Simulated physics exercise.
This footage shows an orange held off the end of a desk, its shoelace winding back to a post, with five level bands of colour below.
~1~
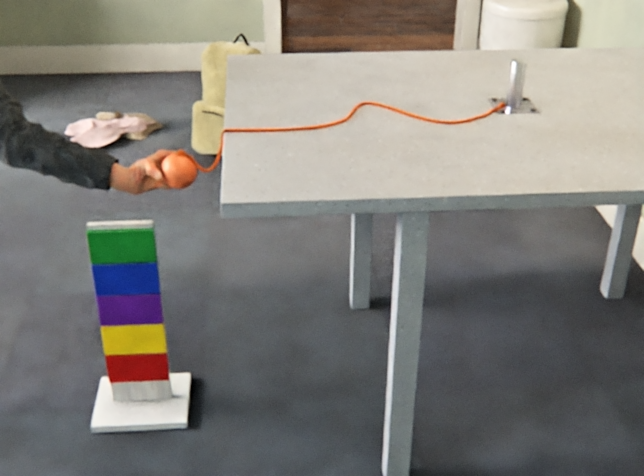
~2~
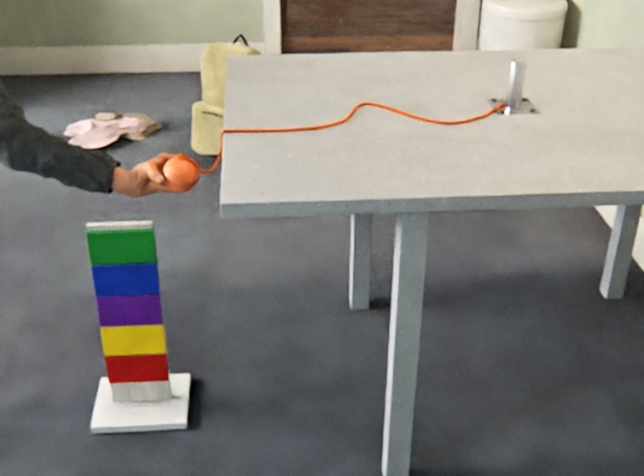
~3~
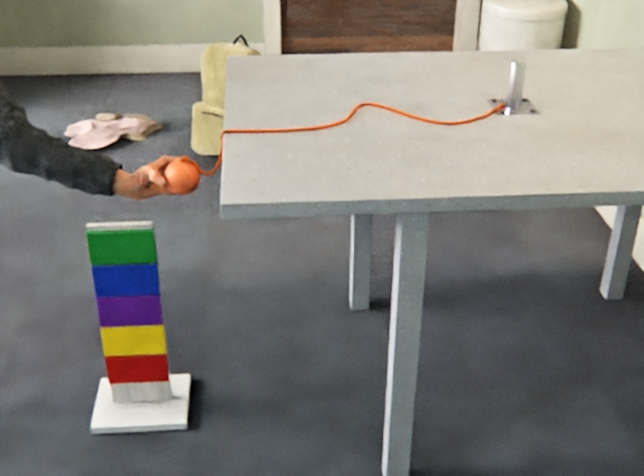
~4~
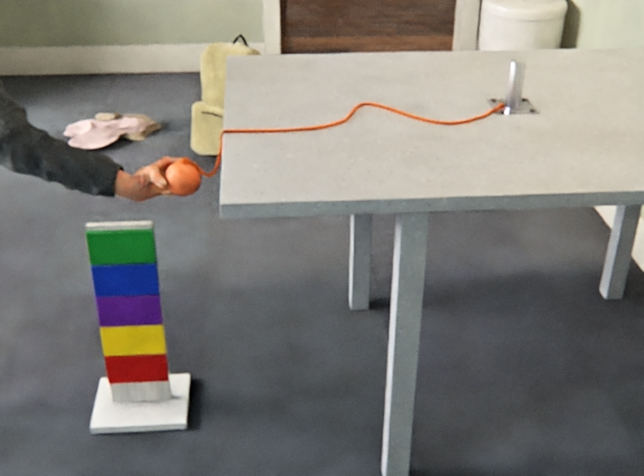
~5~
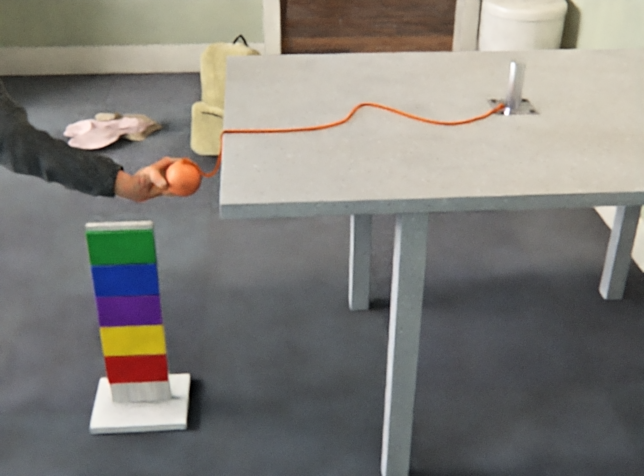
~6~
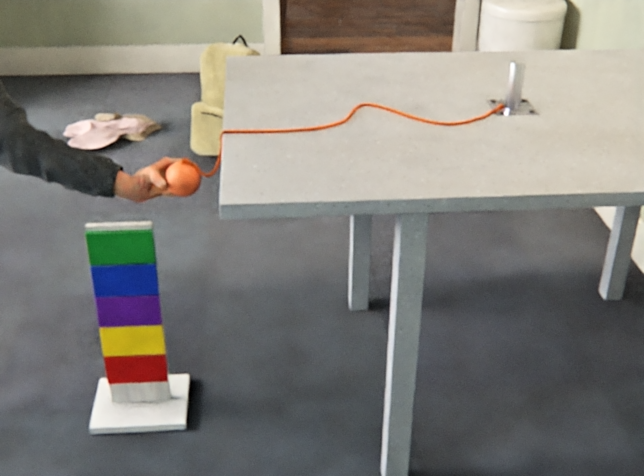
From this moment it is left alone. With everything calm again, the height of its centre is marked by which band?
By the blue band.
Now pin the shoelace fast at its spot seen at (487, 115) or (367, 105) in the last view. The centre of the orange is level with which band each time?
Results, in sequence: Blue / green.
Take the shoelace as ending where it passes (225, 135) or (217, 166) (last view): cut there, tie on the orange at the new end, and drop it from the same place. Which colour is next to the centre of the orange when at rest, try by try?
In order, the results are above them all and green.
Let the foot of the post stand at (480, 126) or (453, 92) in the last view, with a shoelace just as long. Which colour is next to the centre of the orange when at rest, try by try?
Going case by case, it's purple and then purple.
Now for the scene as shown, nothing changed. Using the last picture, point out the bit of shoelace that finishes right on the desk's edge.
About (289, 131).
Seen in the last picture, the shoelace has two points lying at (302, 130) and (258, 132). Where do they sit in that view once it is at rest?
The first lands at (232, 120), while the second lands at (224, 154).
Soon after, orange near (196, 274); level with blue.
After that, orange near (261, 257); level with blue.
And then, orange near (215, 267); level with blue.
In the end, orange near (226, 267); level with blue. Its middle rests at the blue band.
